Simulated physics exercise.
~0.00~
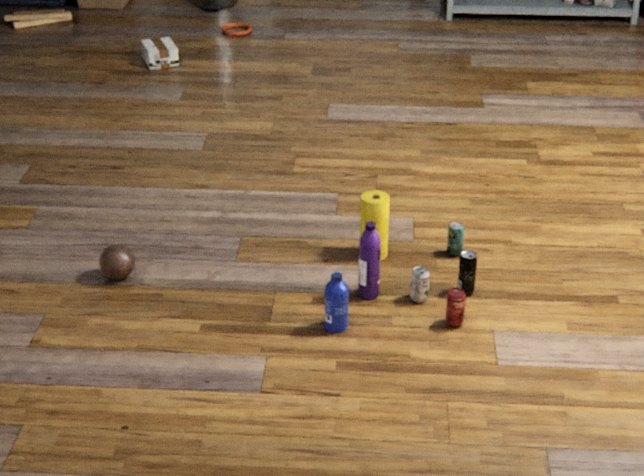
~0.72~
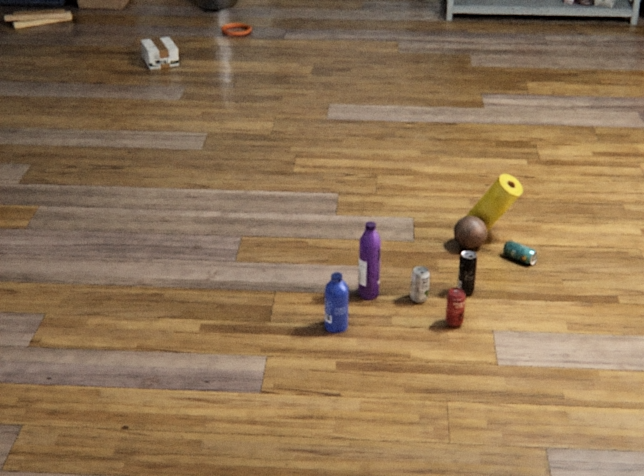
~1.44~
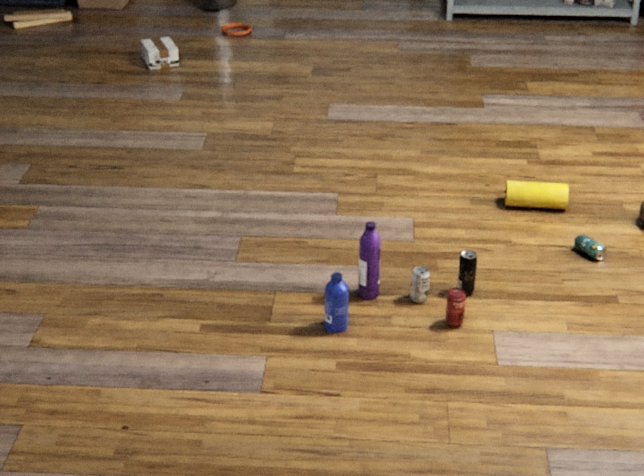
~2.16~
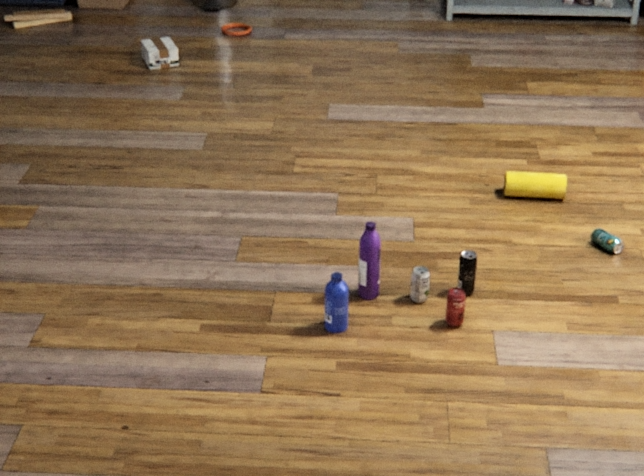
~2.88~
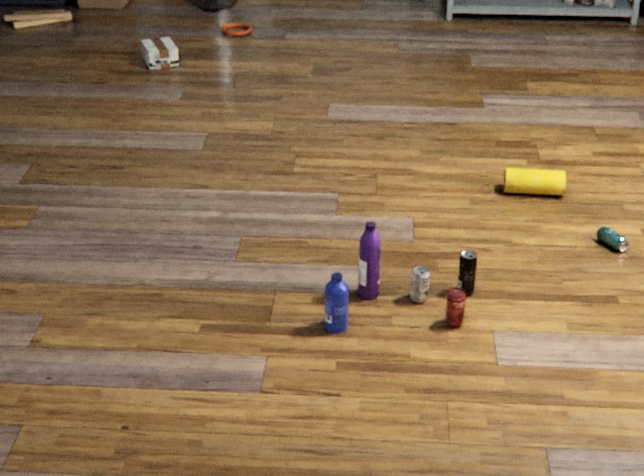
On a wooden floor, a brown ball rolls right, knocking over a yellow roll and green can, leaving bottles and other cans standing.
